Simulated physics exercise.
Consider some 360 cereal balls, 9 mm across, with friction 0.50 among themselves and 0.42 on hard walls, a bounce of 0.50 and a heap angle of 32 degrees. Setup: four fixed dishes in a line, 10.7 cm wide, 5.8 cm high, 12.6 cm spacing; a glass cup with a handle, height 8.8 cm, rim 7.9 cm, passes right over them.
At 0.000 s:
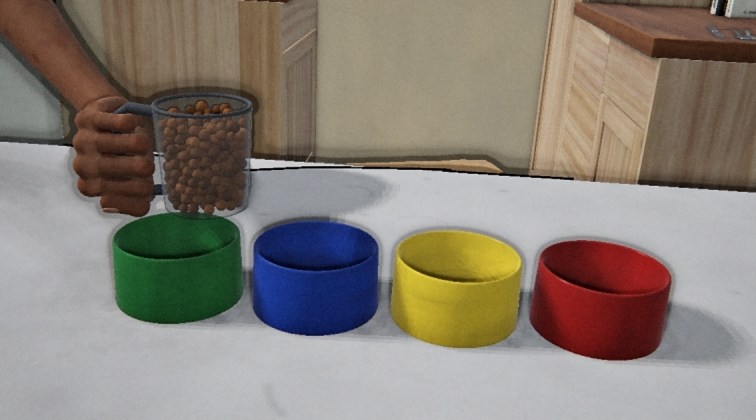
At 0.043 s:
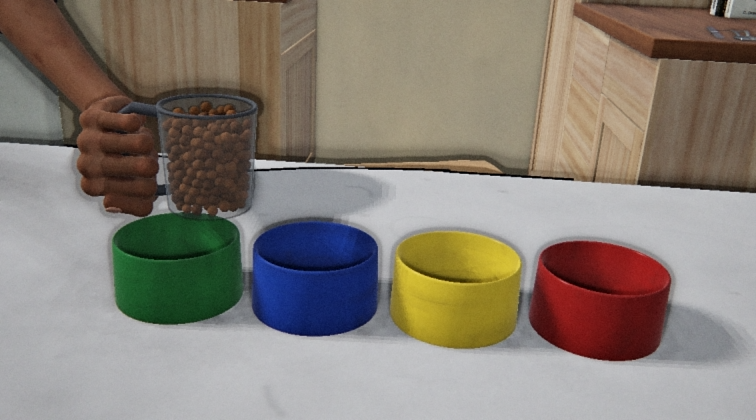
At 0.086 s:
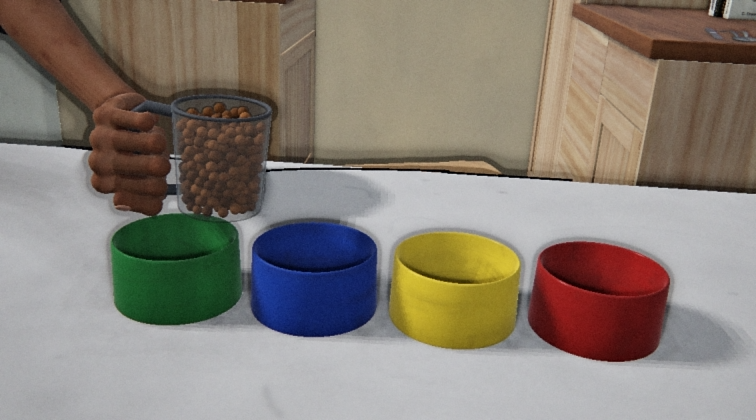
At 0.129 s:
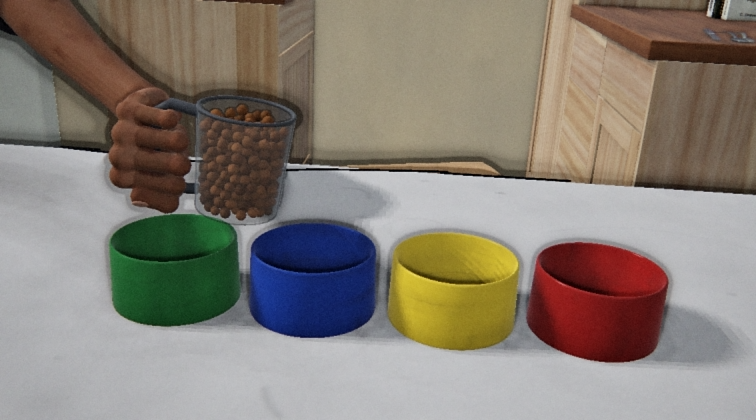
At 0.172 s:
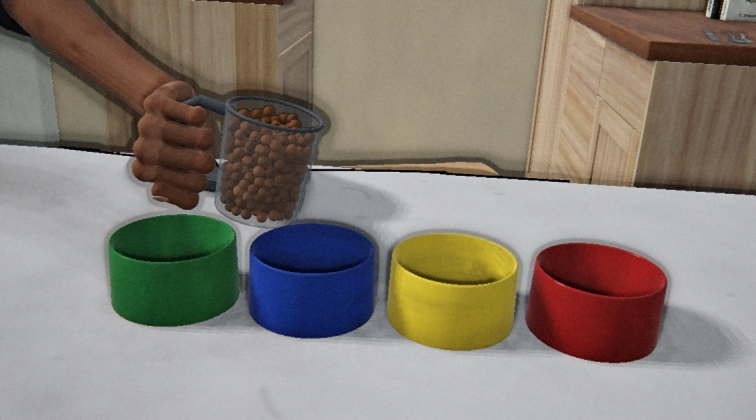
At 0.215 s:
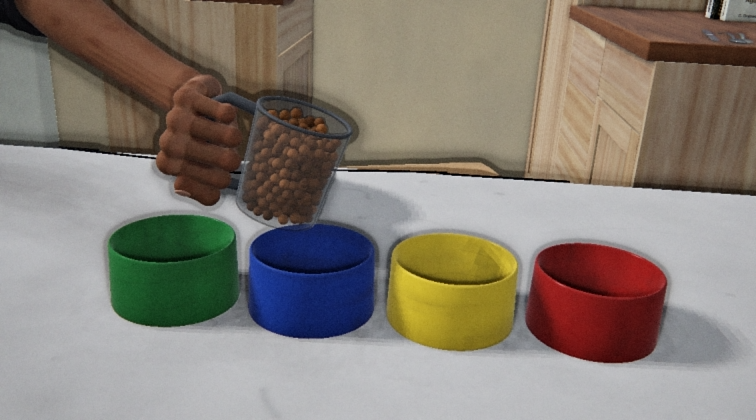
In a kitchen with pale wooden cabinets behind, a white marbled countertop is seen from the front and slightly above. Four round dishes stand in a row, green, blue, yellow and red from left to right, while a hand at the left grips a clear handled cup full of small brown balls. The hand moves the cup rightward from above the green dish to above the blue one, gradually tilting it to the right.
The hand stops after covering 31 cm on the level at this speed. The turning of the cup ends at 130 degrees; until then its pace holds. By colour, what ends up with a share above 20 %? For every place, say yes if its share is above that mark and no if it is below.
Red dish: Yes, blue dish: No, green dish: No, yellow dish: No, counter: No.
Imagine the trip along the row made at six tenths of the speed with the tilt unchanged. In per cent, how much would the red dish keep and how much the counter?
In that case: Red 100, and counter 0.
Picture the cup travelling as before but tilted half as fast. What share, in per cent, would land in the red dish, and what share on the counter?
In that case the red dish gets 100 while the counter gets 0.
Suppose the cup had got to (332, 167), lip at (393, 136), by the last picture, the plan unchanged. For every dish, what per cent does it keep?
In the end red holds 90, blue holds 0, green holds 0, yellow holds 0.
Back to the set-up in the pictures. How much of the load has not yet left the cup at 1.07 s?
Somewhere close to 75 percent.
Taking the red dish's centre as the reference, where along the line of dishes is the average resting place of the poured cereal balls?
Near 2 cm, shifted toward increasing x.
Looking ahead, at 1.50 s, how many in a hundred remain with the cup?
Around 0 in a hundred.
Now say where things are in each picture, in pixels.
The first picture shows cup at (205, 156), tilt 0 degrees, lip at (250, 108), moved 0.0 cm; middle of the pieces at (205, 163); green dish at (178, 235); blue dish at (316, 245); yellow dish at (459, 256); red dish at (604, 267).
The second picture shows cup at (209, 157), tilt 1 degrees, lip at (255, 110), moved 0.4 cm; middle of the pieces at (209, 164).
The third picture shows cup at (221, 158), tilt 3 degrees, lip at (269, 114), moved 1.5 cm; middle of the pieces at (220, 165).
The fourth picture shows cup at (242, 160), tilt 7 degrees, lip at (294, 120), moved 3.4 cm; middle of the pieces at (240, 167).
The fifth picture shows cup at (266, 163), tilt 12 degrees, lip at (322, 126), moved 5.6 cm; middle of the pieces at (263, 169).
The sixth picture shows cup at (290, 164), tilt 16 degrees, lip at (351, 133), moved 7.7 cm; middle of the pieces at (287, 171); green dish at (173, 238); blue dish at (313, 248); yellow dish at (455, 259); red dish at (600, 269). Its pace works out near 105 degrees a second; the hand travels 50 cm a second.
After 0.73 s, tilt 71 degrees; cup holds 100 %.
After 1.07 s, tilt 107 degrees; cup holds 75 %, red 15 %.
After 1.50 s, tilt 130 degrees; cup holds 0 %, red 90 %.
In the end, at 1.9 s, red 90 %, blue 0 %, green 0 %, yellow 0 %, counter 10 %.
